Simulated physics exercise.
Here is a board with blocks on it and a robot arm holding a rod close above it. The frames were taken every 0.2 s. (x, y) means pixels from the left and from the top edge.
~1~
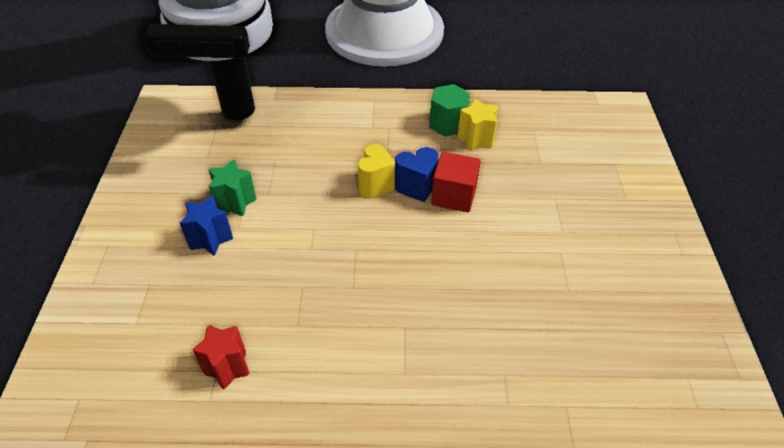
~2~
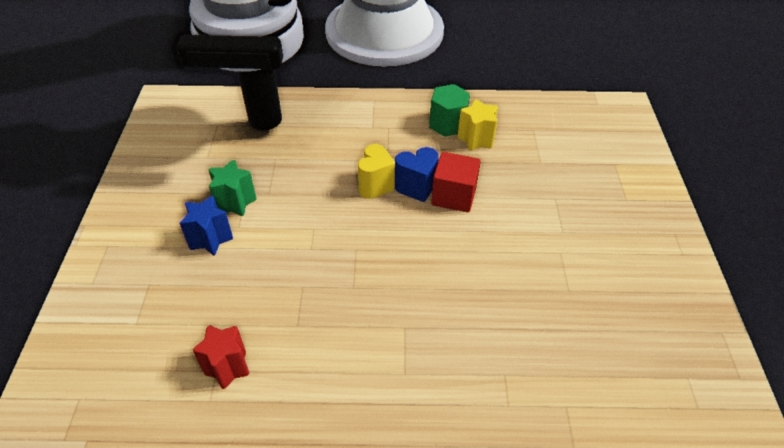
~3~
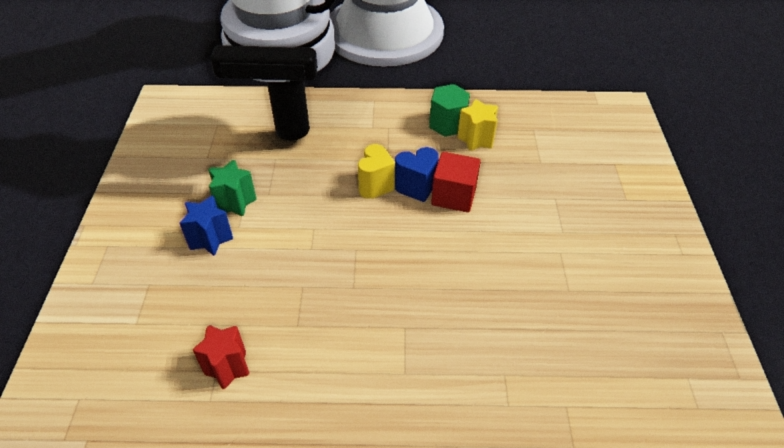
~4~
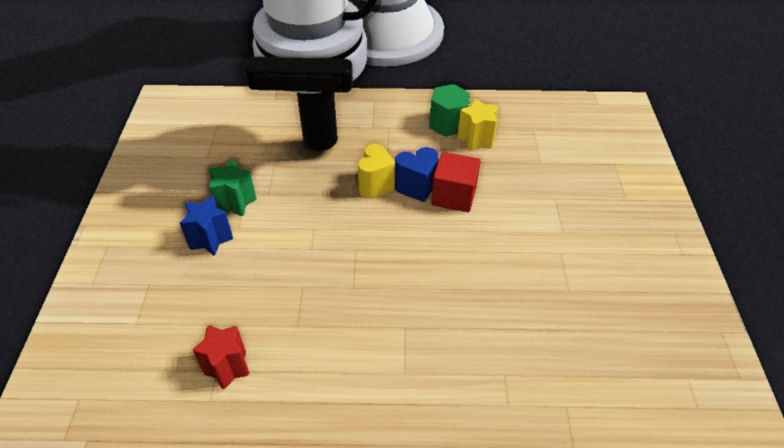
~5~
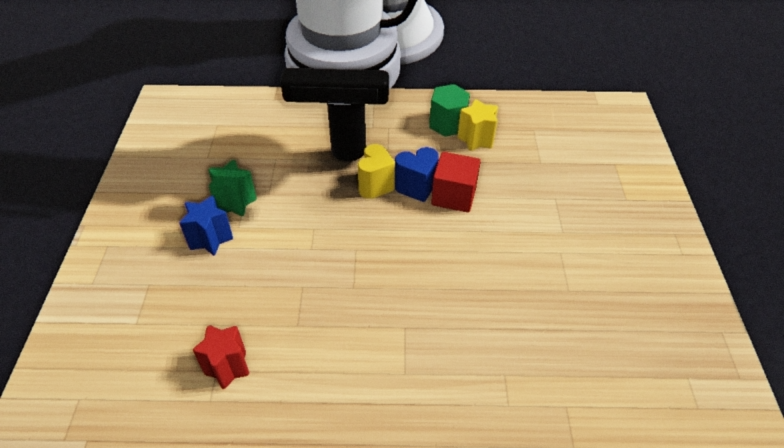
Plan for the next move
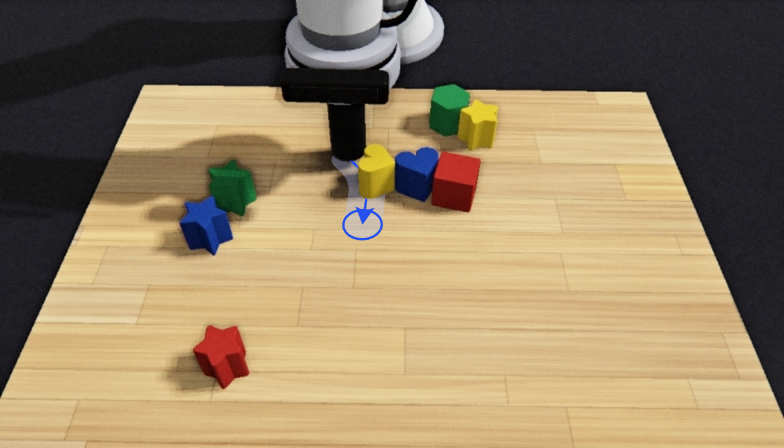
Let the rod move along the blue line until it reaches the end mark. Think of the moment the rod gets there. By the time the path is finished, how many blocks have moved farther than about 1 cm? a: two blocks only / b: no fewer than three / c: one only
My answer is option c.
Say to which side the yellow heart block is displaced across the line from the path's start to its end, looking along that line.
That's a shift to the left.
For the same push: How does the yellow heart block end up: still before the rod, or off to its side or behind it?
I believe the yellow heart block loses its place ahead of the rod and slips off.
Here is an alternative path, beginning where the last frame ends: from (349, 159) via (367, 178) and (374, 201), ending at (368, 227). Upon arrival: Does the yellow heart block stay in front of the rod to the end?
Final answer: No.
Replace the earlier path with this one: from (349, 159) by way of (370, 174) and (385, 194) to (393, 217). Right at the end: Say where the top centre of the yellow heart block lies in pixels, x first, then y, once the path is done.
So, by the moment the path ends, you'll find the top centre of the yellow heart block at (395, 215).
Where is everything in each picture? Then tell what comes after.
The first picture shows lower end of the rod at (239, 110), tops of blocks, yellow heart block at (375, 158), blue heart block at (418, 159).
The second picture shows rod at (265, 120), blocks as before.
The third picture shows rod at (293, 130), blocks as before.
The fourth picture shows rod at (321, 140), blocks as before.
The fifth picture shows rod at (349, 150), yellow heart block at (375, 158), blue heart block at (418, 159).
The drawn path runs from (349, 159) through (365, 177) and (366, 200) to (363, 224).
What follows on the original path. Halfway along, rod at (367, 180); yellow heart block at (389, 183).
At the end, rod at (362, 215); yellow heart block at (402, 209), turned 60° anticlockwise; blue heart block not moved.
